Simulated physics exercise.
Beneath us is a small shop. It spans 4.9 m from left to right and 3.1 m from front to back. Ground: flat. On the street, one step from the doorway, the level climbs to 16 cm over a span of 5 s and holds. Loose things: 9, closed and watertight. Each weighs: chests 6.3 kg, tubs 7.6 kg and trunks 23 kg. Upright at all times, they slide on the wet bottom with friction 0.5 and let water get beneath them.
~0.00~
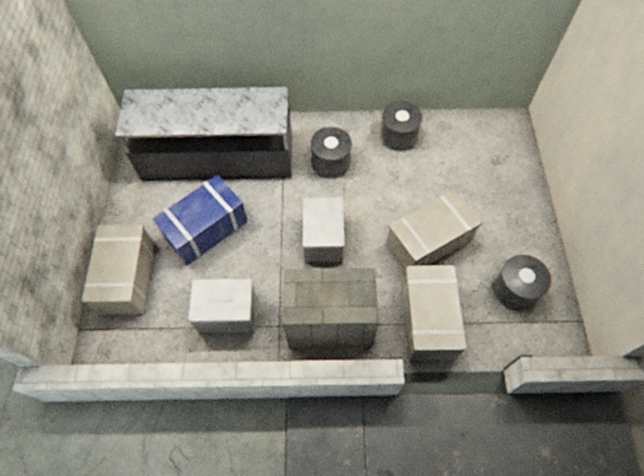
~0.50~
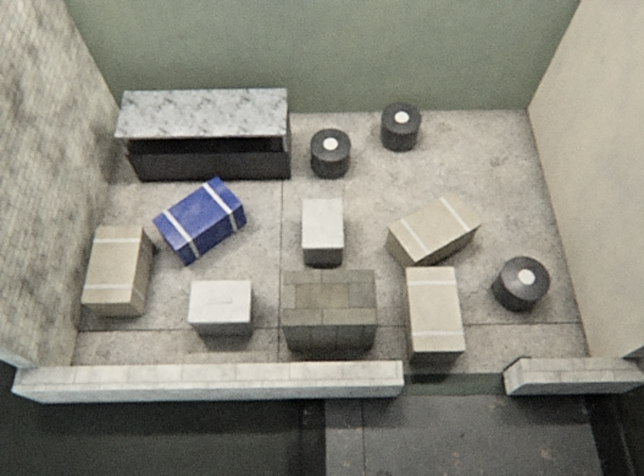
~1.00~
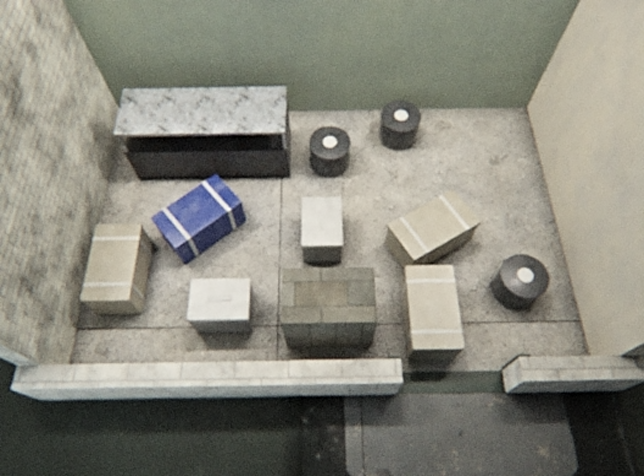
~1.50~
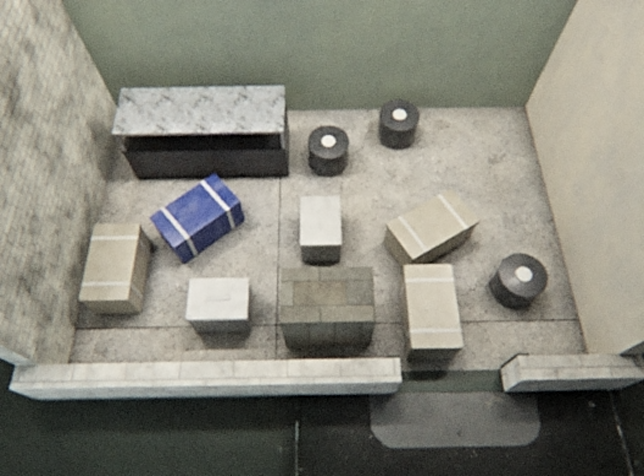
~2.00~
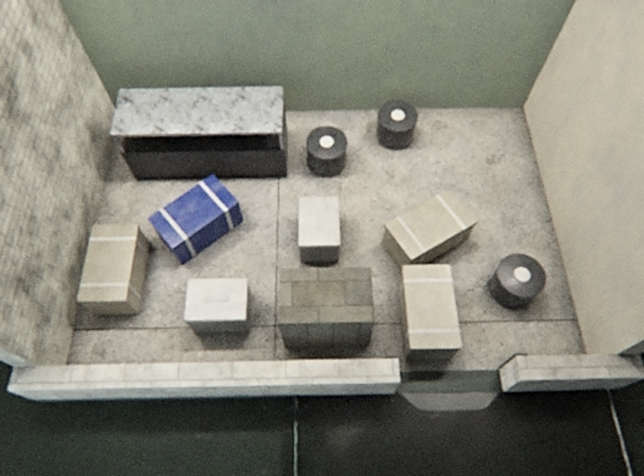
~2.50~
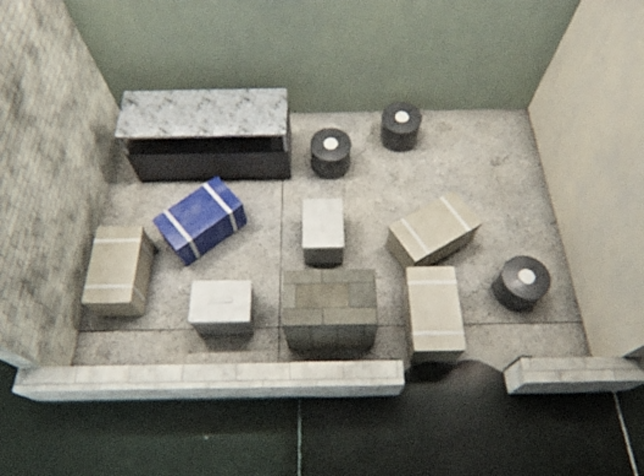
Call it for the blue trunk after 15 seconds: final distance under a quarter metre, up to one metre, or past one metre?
Under a quarter metre.
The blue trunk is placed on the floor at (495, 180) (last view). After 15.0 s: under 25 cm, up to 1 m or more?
It gets carried off.
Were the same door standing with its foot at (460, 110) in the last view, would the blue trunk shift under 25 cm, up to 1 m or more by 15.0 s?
Observation: Blue trunk negligible displacement.
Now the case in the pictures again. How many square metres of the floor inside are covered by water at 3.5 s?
The covered patch comes to about 1.0 m2.
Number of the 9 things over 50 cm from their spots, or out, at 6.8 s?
I make it 1.
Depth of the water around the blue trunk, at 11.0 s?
Around 2 cm.
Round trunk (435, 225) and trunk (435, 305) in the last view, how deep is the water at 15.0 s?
I'd estimate 11 cm for the first and 12 cm for the second.
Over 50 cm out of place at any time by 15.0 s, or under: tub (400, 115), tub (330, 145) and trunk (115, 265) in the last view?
In that order: More, past it, short of it.
After 3.5 s the blue trunk is near (198, 212), 0.0 m from its start, aground; 0 afloat.
After 6.8 s the blue trunk is near (198, 212), 0.0 m from its start, aground; 2 afloat.
After 11.0 s the blue trunk is near (198, 212), 0.0 m from its start, aground; 5 afloat.
After 15.0 s the blue trunk is near (191, 214), 0.1 m from its start, afloat; 8 afloat.
